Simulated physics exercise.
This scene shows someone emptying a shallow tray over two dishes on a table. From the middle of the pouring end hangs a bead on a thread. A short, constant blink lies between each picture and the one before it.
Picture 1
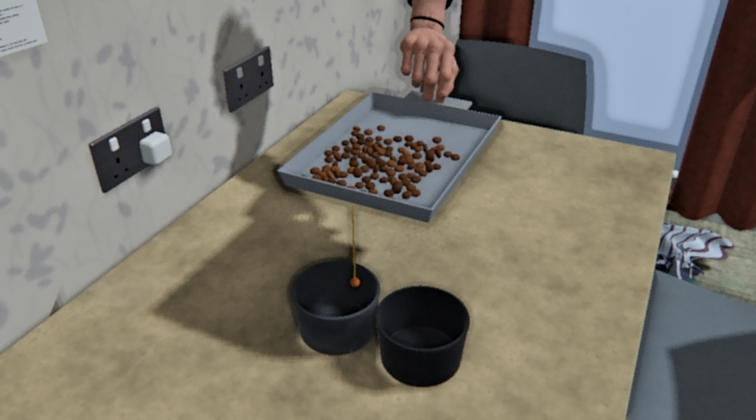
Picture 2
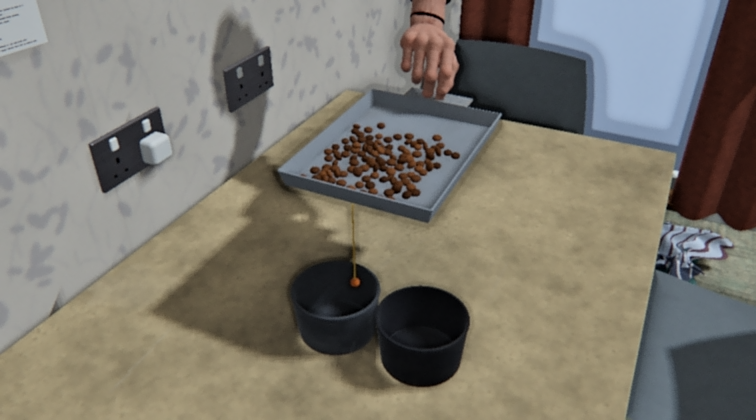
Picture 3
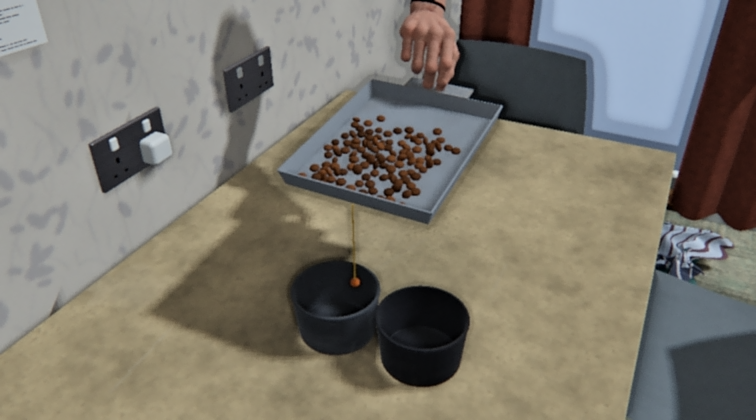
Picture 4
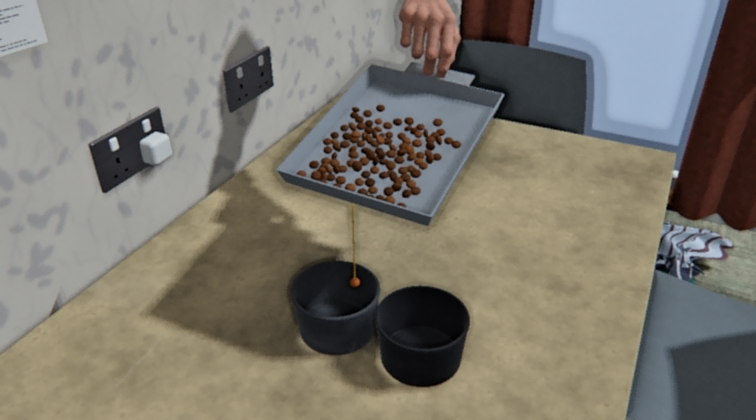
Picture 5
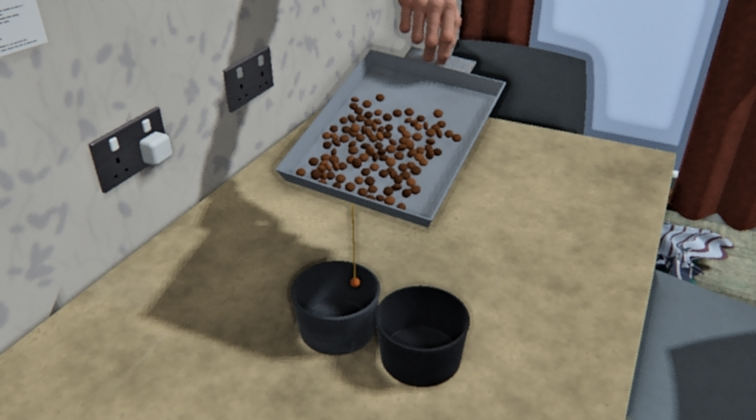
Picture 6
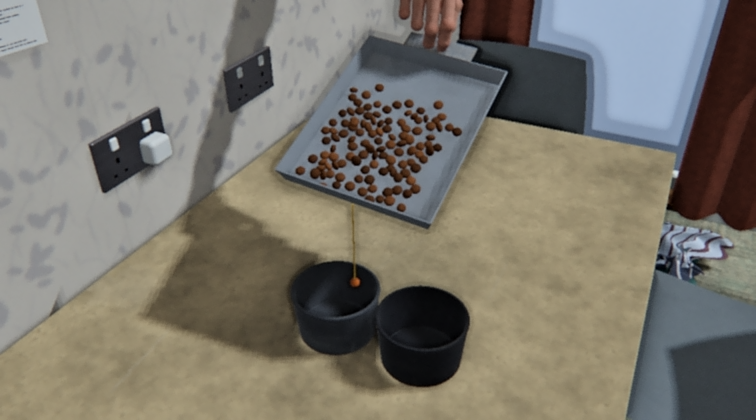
We see a hand holding a grey tray of small brown pieces above two dark dishes on a table, a bead hanging by a thread; the hand gradually raises the tray's far end, tilting it toward the dishes.
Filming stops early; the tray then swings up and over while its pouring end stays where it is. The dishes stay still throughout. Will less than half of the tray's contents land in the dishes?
No, more than half gets in.
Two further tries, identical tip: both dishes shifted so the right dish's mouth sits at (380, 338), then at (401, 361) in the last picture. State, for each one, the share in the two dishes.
Close to 80 in a hundred first, close to 50 in a hundred second.
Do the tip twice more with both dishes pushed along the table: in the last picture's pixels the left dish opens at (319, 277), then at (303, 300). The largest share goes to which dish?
Well, the right-side one at the first spot and the right-side one at the second.
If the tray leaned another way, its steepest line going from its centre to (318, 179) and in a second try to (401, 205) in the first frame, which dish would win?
Taking them in order: Left side, followed by right side.
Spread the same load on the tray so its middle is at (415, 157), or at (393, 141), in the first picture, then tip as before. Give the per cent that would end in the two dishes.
In order, 70 % then 70 %.
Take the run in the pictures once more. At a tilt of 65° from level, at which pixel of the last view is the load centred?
Centre estimate: (384, 196).
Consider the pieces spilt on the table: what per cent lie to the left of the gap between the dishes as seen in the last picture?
About 70 percent.
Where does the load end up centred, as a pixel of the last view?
Near (405, 360).
Shortly afterwards, tray tipped steeply; all but a few on the tray; only a few in the air.
Next, tray tipped past a quarter turn; near a quarter on the tray; near a quarter in the right dish; a little outside both; near a third in the air.
Some moments later, tray tipped past a quarter turn; near two thirds in the right dish; only a few in the left dish; near a third outside both.
In the end, tray tipped past a quarter turn; near two thirds in the right dish; only a few in the left dish; near a third outside both.
